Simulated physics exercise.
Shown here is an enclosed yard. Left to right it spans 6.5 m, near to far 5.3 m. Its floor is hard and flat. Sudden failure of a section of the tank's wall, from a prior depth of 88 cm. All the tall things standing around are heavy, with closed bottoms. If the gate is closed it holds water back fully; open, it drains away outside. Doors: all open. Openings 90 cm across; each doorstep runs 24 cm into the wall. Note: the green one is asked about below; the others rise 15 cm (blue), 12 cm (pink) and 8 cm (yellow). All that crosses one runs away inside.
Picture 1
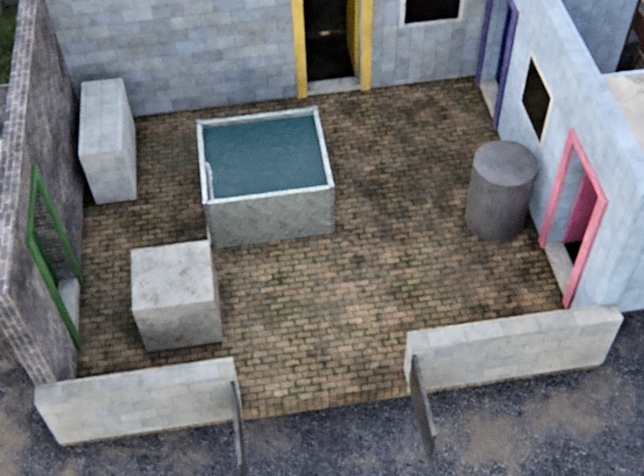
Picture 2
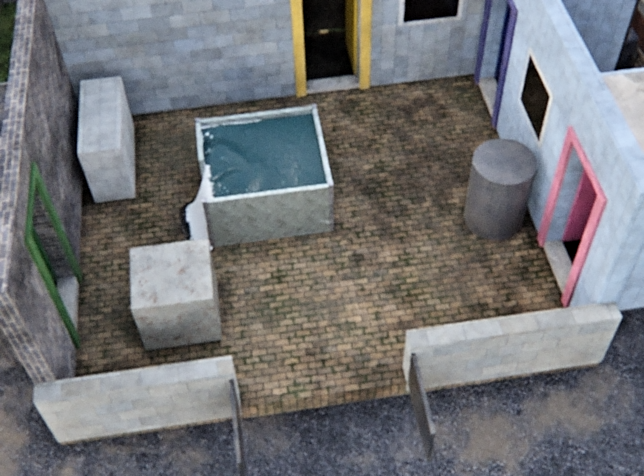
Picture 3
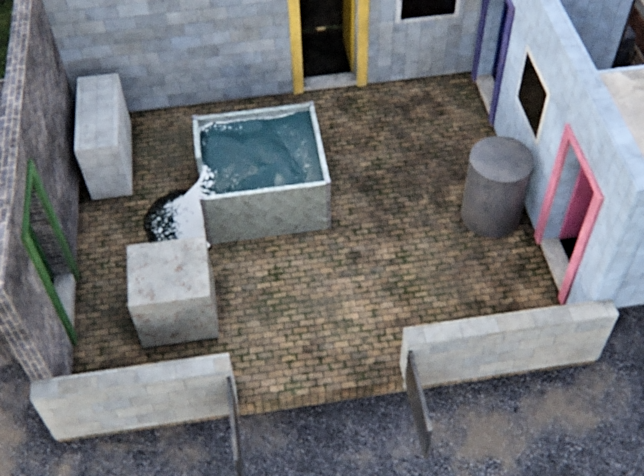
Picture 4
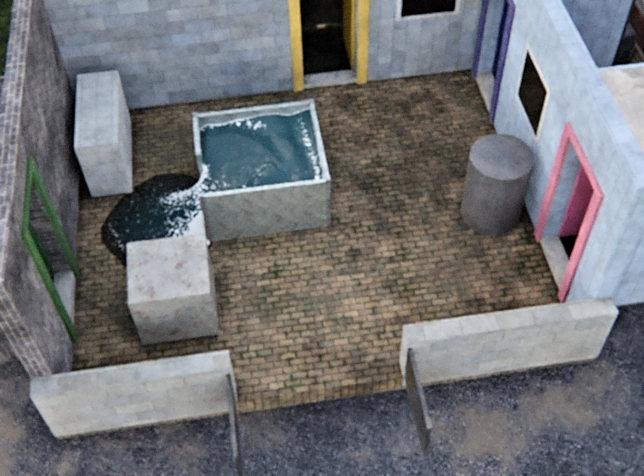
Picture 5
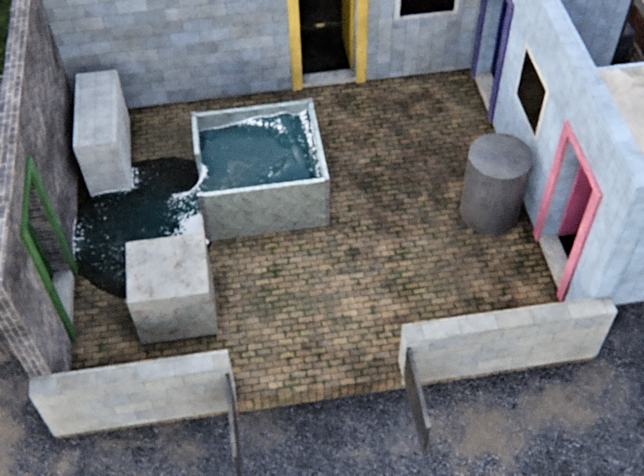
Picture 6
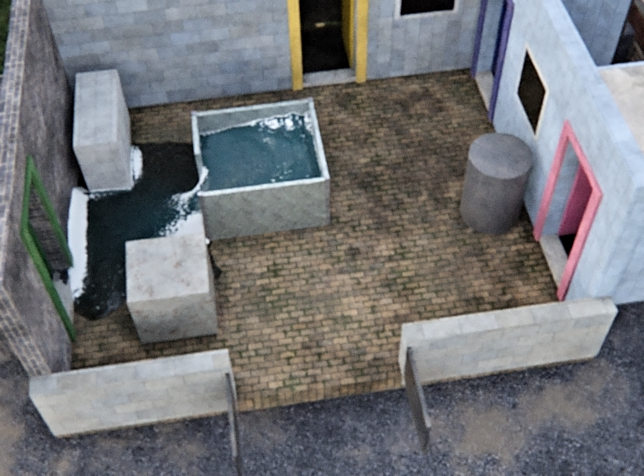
A walled yard with a brown brick floor is seen from high above, looking down over a low front wall with an open gap. A square tank of blue-green water stands between pale blocks on the left and a grey cylinder on the right, with green, yellow, purple and pink doorways around. Water bursts from the tank's left side and spreads, dark and foaming, between the blocks to the green doorway, as the view shifts very slightly.
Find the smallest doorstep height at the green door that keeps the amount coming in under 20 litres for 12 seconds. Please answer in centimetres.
The smallest height is roughly 31 cm.
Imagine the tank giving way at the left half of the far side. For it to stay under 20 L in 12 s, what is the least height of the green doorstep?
That way, roughly 8.0 cm.
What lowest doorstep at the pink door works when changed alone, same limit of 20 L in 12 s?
At pink, about 7.0 cm.
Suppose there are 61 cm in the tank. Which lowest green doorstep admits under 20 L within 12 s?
About 20 centimetres.
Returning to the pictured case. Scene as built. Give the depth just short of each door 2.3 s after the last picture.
Depths in cm: Blue 0, green 20, pink 0, yellow 0.
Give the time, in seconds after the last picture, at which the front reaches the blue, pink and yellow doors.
Blue = 4.5 s, pink = 4.0 s, yellow = 2.6 s.
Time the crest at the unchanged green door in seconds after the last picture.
Crest at t of about 0.6 s.
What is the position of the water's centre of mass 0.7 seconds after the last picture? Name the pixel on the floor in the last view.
Centre estimate: (198, 211) px, approximately.
Then, 0.7 s after the last picture water covers 20 % of the floor, deepest (46 cm) near (103, 197); 39 cm at the green door, 20 litres in over its 20 cm doorstep.
Then, 2.3 s after the last picture water covers 40 % of the floor, deepest (30 cm) near (81, 116); 20 cm at the green door, 87 litres in over its 20 cm doorstep.
Then, 11.3 s after the last picture water covers 100 % of the floor, deepest (11 cm) near (314, 96); 7 cm at the green door, 90 litres in over its 20 cm doorstep.
At the green door as built, the water peaked near 39 cm, 0.7 s after the last picture.
With a doorstep of 26.5 cm, 40 litres would have come in within the 12 s; with 36 cm, 9 litres. So under 20 litres takes about 31 cm.
